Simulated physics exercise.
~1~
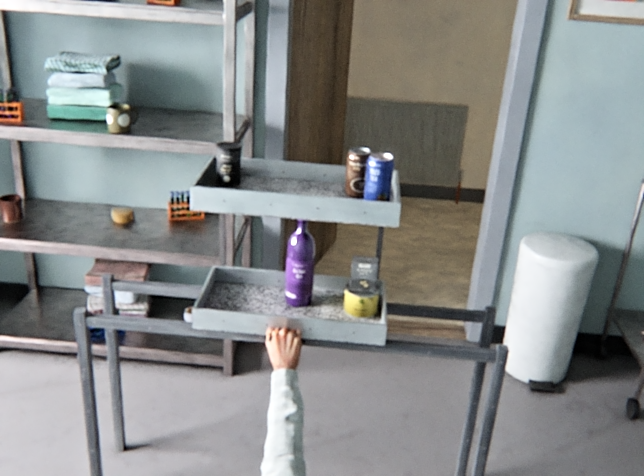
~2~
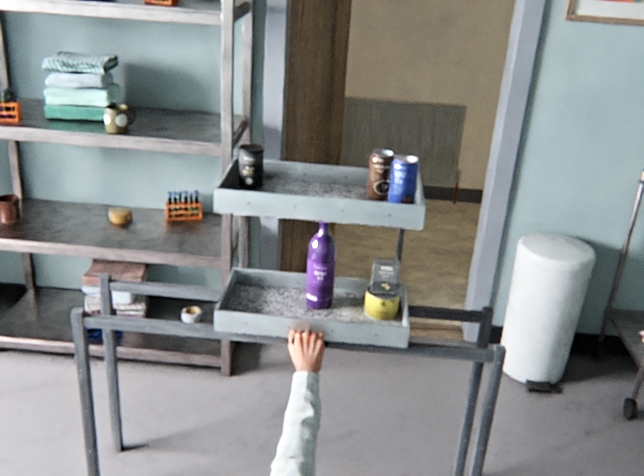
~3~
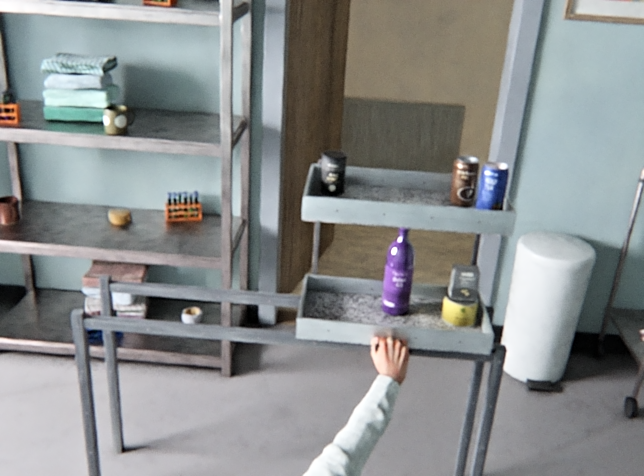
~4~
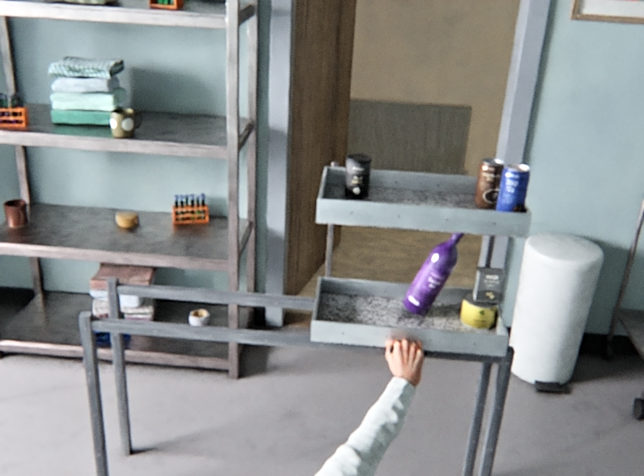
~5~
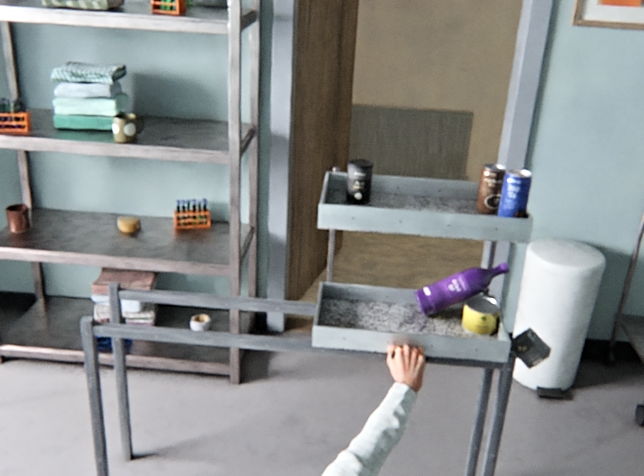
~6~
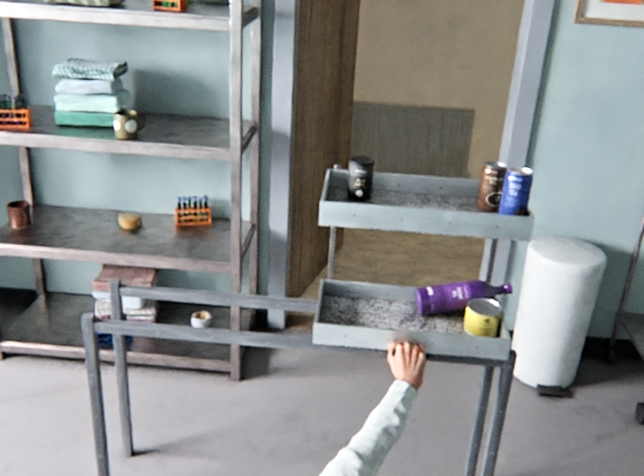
In a room with shelves, a hand slides a rack right, toppling a bottle as a packet falls off.
